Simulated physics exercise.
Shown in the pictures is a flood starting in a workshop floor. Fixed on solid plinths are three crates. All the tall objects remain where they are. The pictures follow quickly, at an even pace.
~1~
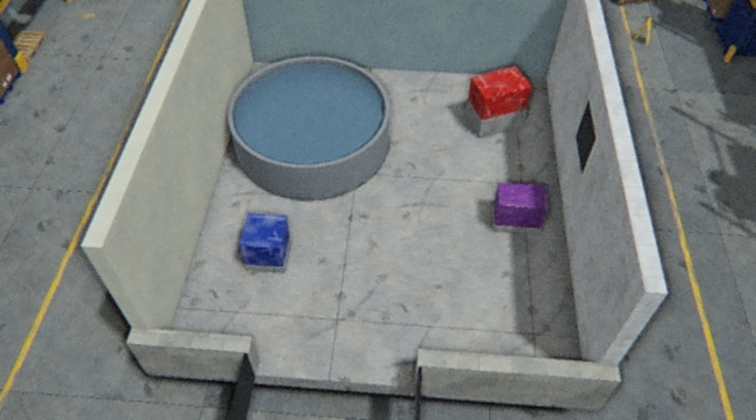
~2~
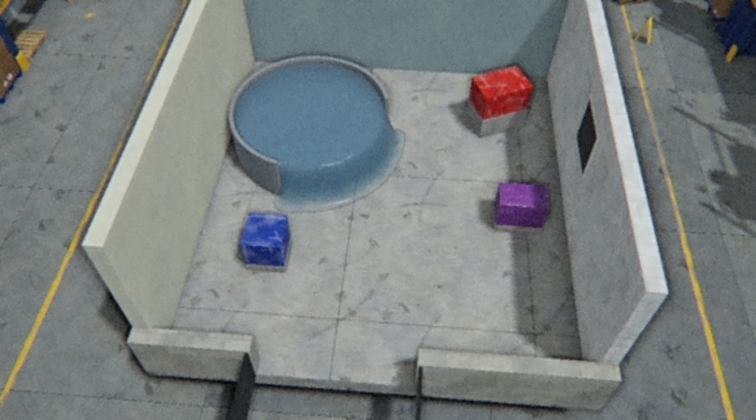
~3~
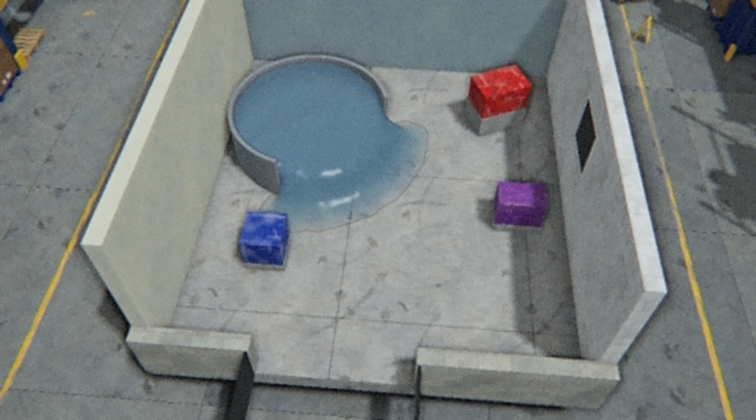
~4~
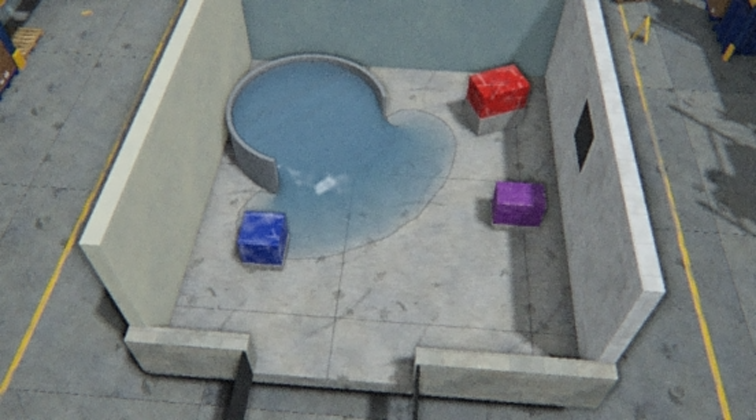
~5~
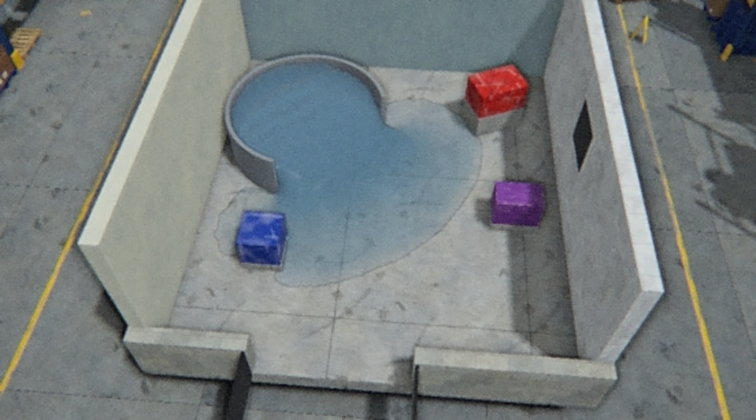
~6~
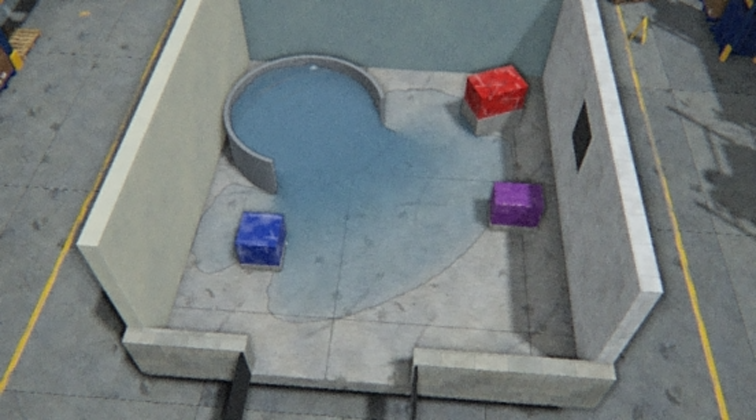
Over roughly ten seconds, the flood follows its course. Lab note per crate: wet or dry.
As I see it, the red crate ends up clear of the water; the blue crate ends up with water on it; the purple crate ends up with water on it.
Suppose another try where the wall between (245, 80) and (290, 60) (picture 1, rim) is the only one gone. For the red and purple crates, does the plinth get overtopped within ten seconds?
Observed: Red stays clear; purple is doused.
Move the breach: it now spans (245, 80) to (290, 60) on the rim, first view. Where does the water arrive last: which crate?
The purple-painted one comes last.
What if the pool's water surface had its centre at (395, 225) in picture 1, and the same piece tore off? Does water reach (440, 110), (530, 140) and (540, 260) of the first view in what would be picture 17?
The first spot is not reached, the second inundated, and the third inundated.
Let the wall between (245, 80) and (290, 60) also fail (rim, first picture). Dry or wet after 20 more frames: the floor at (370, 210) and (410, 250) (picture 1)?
In the order asked: Left untouched and left untouched.
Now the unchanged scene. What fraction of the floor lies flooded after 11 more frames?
Around 80 percent, give or take.
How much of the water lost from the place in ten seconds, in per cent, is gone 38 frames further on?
Working it through, I arrive at 75 per cent.
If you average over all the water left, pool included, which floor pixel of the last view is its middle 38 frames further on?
Close to pixel (408, 213).
A moment on, water covers 70 % of the floor; the red crate water round its plinth, the blue crate water round its plinth, the purple crate water round its plinth.
Next, water covers 80 % of the floor; the red crate water round its plinth, the blue crate water round its plinth, the purple crate water round its plinth.
Then, water covers 85 % of the floor; the red crate water round its plinth, the blue crate water round its plinth, the purple crate water round its plinth.
Later, water covers 95 % of the floor; the red crate water round its plinth, the blue crate water round its plinth, the purple crate water round its plinth.
In the end, water covers 100 % of the floor; the red crate stayed above the water, the blue crate was topped, the purple crate was topped.
